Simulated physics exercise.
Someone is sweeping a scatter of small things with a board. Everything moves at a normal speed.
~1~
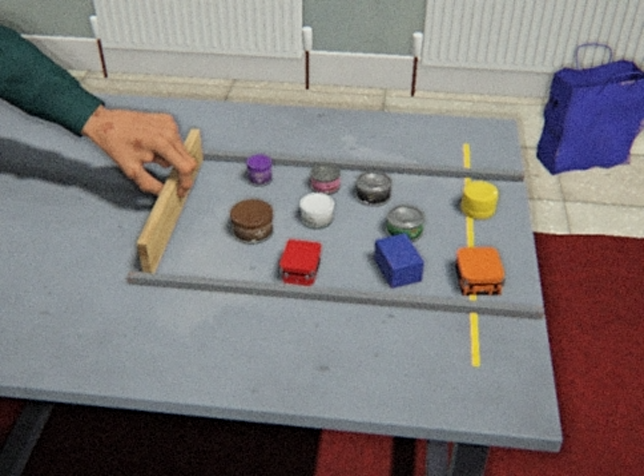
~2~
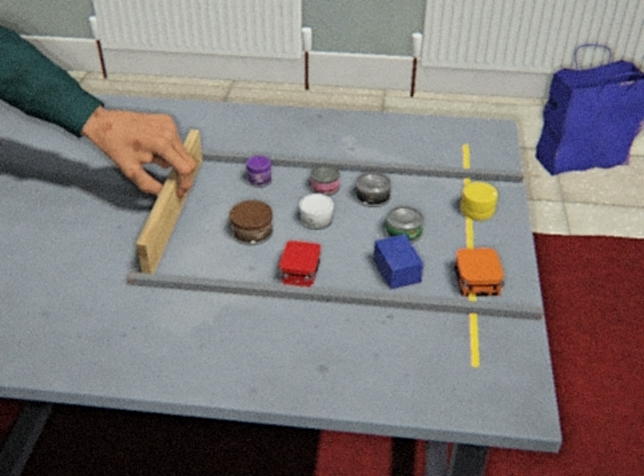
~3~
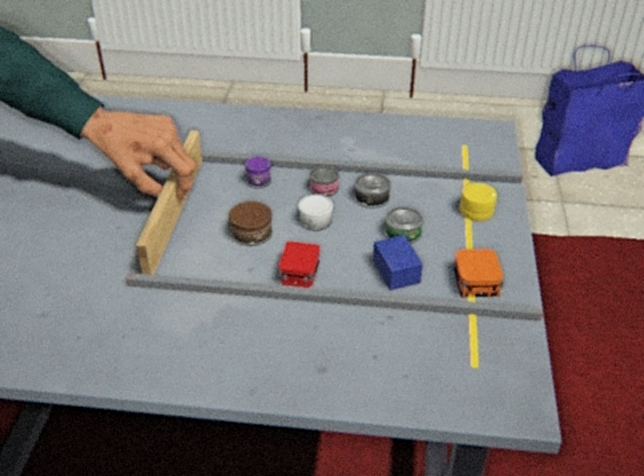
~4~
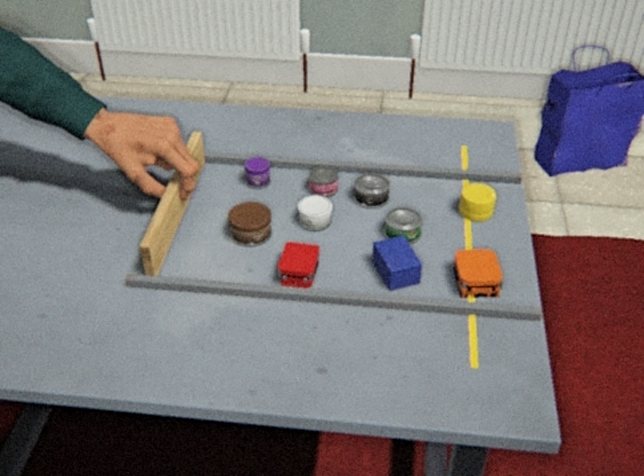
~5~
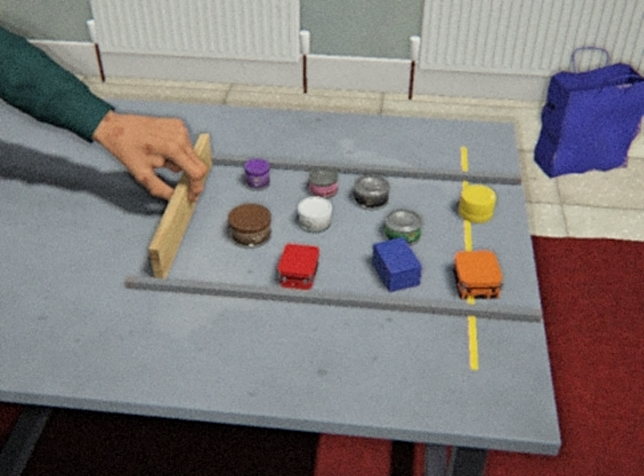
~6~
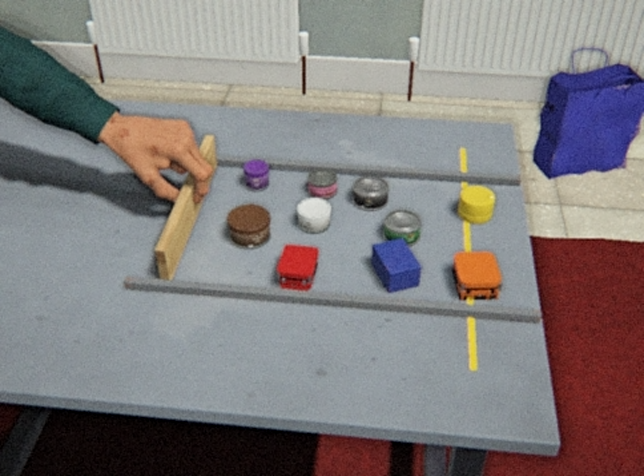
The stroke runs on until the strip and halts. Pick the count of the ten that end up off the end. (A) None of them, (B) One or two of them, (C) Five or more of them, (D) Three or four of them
The answer is B.
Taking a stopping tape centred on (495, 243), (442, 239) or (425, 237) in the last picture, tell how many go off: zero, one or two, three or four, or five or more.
Spot one gives five or over, spot two gives no fall at all, spot three gives not one.
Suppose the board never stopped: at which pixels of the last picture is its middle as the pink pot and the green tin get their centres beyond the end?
Around (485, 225), then around (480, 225).
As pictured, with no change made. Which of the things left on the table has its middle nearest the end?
The yellow lid.
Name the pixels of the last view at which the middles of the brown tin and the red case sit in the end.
Reading them off: First (491, 247); then (488, 283).
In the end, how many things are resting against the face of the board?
5.
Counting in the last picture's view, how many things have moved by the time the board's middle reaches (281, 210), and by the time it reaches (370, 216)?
The counts are 4 and 8.
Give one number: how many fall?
Count of fallen: 1.
Soon after, none off yet; yellow lid at rest near (476, 205); orange case at rest near (476, 276); green tin at rest near (402, 228).
Then, none off yet; yellow lid at rest near (476, 205); orange case at rest near (476, 276); green tin moved about its own width near (427, 227).
By the end, the number that fall off is one or two; fallen, orange case.
